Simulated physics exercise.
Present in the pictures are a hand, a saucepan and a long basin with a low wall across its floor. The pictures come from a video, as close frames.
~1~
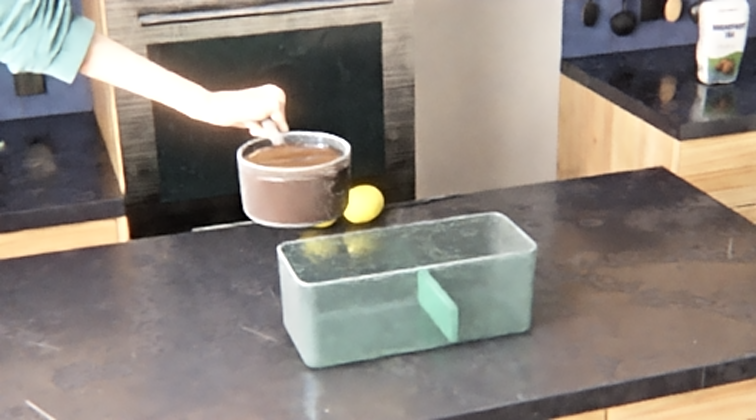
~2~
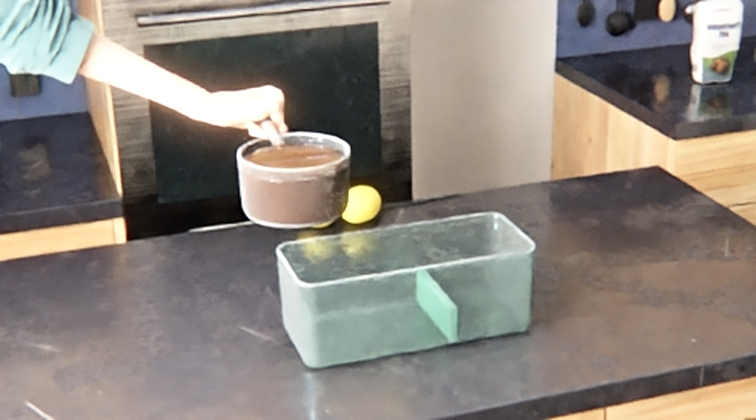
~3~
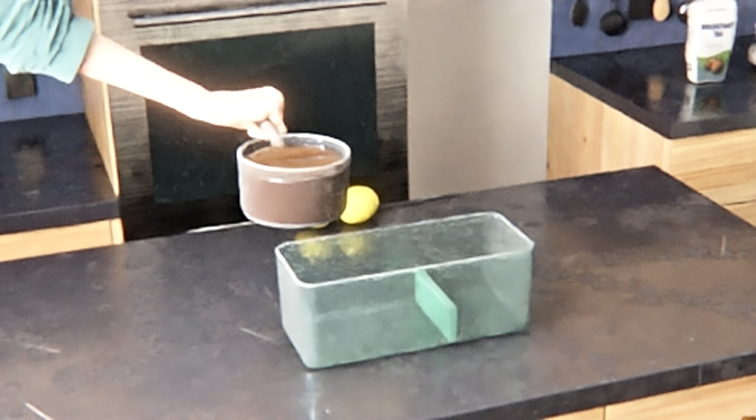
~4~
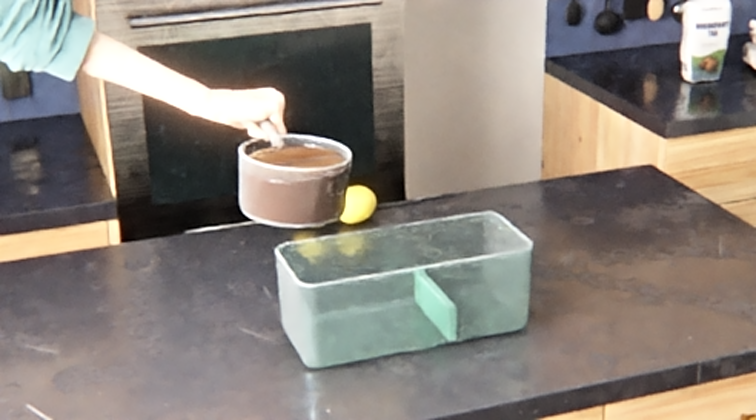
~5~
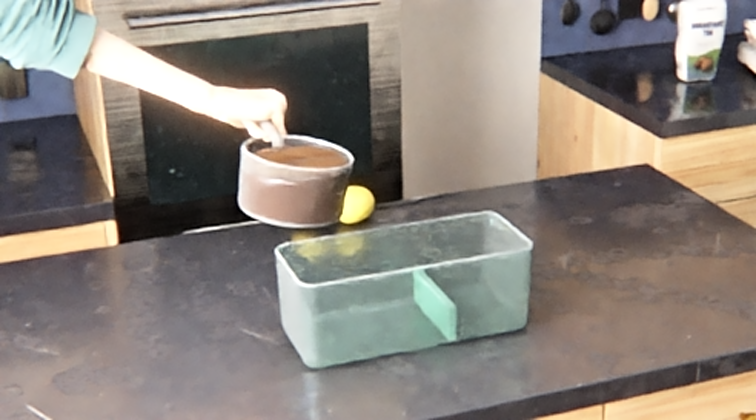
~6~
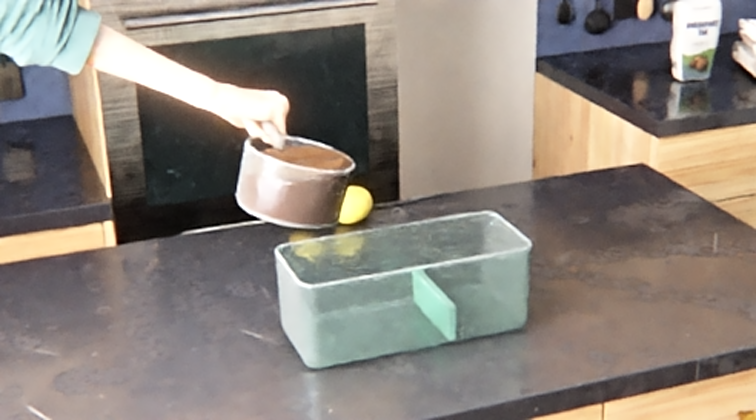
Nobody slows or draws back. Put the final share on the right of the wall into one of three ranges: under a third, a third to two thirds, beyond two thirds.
Range: Under a third.
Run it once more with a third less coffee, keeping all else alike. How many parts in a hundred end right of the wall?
Something like 0 per cent, give or take.
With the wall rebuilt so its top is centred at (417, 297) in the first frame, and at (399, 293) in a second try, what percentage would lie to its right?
The first placement leaves close to 25 per cent, the second close to 50 per cent.
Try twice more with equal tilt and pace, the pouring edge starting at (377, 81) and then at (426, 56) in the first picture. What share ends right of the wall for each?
In order: Close to 60 and 75 percent.
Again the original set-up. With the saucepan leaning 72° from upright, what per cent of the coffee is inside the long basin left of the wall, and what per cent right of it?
Left: Some 25 %. Right: Some 0 %.
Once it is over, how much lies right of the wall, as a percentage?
Roughly 5 in a hundred.
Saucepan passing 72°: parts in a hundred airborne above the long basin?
25 %.
A moment on, the tilt is 72° and 46 per cent is still to pour, 26 is left of the wall and 0 right of it.
Next, the tilt is 108° and 6 per cent is still to pour, 88 is left of the wall and 2 right of it.
Then the tilt is 118° and 0 per cent is still to pour, 97 is left of the wall and 3 right of it.
Later the tilt is 118° and 0 per cent is still to pour, 97 is left of the wall and 3 right of it.
In the end 97 per cent lies left of the wall, 3 right of it and 0 outside.
